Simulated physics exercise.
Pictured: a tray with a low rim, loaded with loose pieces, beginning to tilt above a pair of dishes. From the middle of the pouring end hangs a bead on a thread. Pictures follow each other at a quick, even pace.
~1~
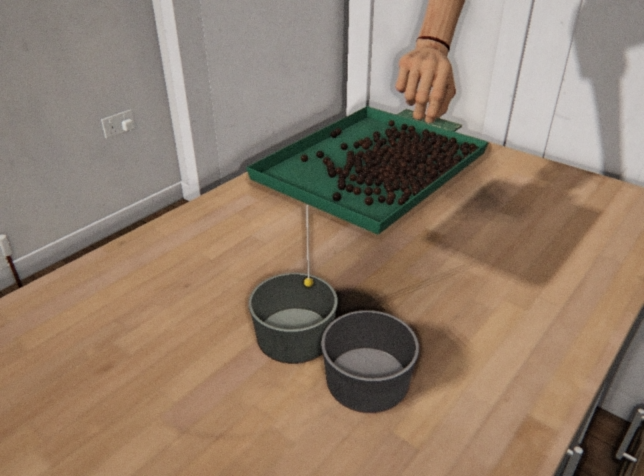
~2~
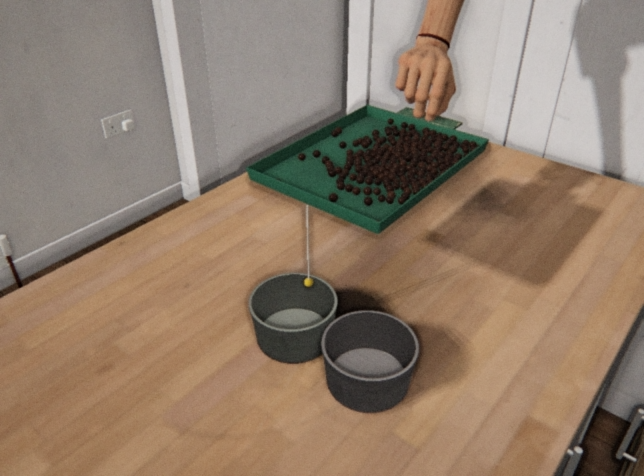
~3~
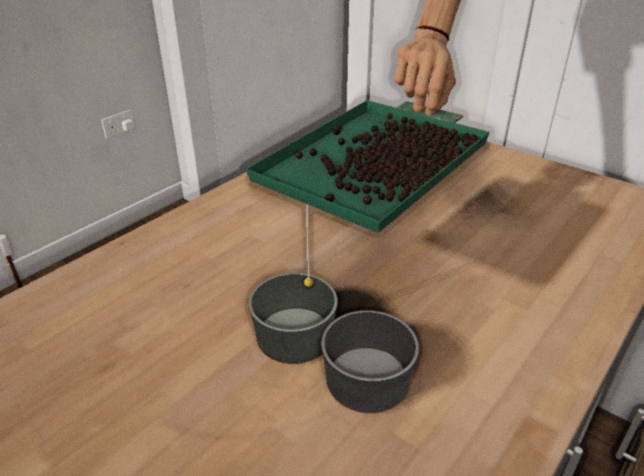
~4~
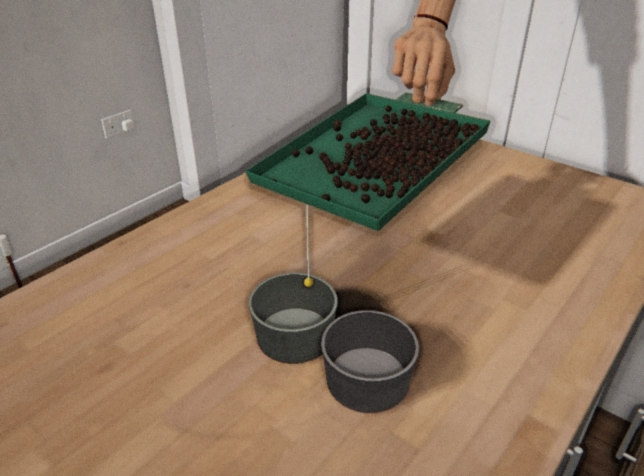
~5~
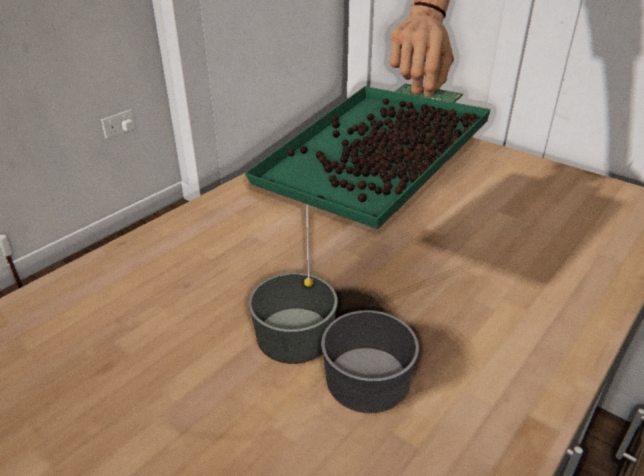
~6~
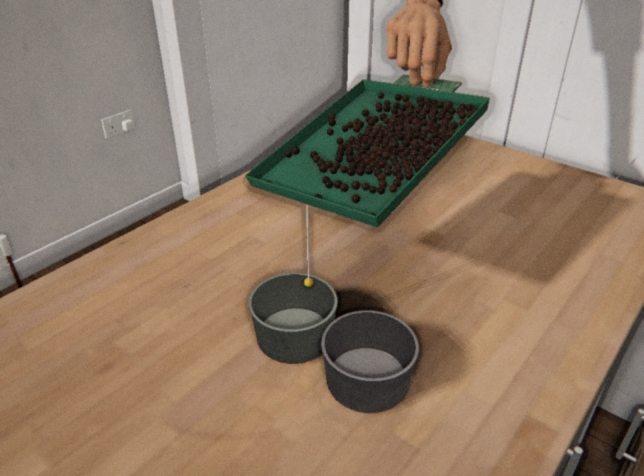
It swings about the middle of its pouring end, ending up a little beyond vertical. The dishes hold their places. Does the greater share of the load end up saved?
No.
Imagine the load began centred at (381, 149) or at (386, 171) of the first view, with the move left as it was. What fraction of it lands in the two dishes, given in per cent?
Estimate: 10 % first, 20 % second.
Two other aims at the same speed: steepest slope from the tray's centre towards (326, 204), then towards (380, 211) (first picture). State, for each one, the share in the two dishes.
For the first it's near 60 %, for the second near 90 %.
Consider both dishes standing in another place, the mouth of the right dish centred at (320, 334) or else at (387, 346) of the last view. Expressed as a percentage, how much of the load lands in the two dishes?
You'd get 60 in a hundred the first time and 0 in a hundred the second.
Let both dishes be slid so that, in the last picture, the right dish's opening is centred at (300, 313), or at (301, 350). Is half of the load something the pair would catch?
Catch, run one: Past the halfway mark; run two: Below the halfway mark.
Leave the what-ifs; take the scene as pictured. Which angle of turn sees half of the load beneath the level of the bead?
It's turned some 85 degrees by then.
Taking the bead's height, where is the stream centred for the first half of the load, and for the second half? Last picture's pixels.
(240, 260) for the early half, (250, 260) for the late half.
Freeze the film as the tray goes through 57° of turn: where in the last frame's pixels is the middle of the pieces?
The load's middle is around (285, 172).
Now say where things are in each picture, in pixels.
The first picture shows corners of the pouring end (249, 167) and (379, 221), level; middle of the load (401, 162), chocolate balls; left dish (265, 338); right dish (341, 386); bead on its thread (309, 282).
The second picture shows corners of the pouring end (249, 167) and (379, 221), level; middle of the load (402, 160).
The third picture shows corners of the pouring end (249, 169) and (378, 220), tipped barely, lowest at the left corner; middle of the load (402, 156).
The fourth picture shows corners of the pouring end (249, 171) and (377, 218), tipped a little, lowest at the left corner; middle of the load (401, 150), about a tenth on the move.
The fifth picture shows corners of the pouring end (248, 173) and (376, 216), tipped a little, lowest at the left corner; middle of the load (399, 145), about a tenth on the move.
The sixth picture shows corners of the pouring end (248, 175) and (375, 215), tipped a little, lowest at the left corner; middle of the load (394, 140), almost all on the move; left dish (265, 338); right dish (341, 386).
Just after the last frame, tray tipped steeply; the larger part on the tray; just a few in the left dish; about a tenth outside both; about a tenth in the air.
A moment on, tray tipped right over; about a tenth on the tray; roughly a quarter in the left dish; roughly two thirds outside both; about a tenth in the air.
Further on, tray tipped past a quarter turn; roughly a quarter in the left dish; the larger part outside both.
When it is over, tray tipped past a quarter turn; not one in the right dish; roughly a quarter in the left dish; the larger part outside both.
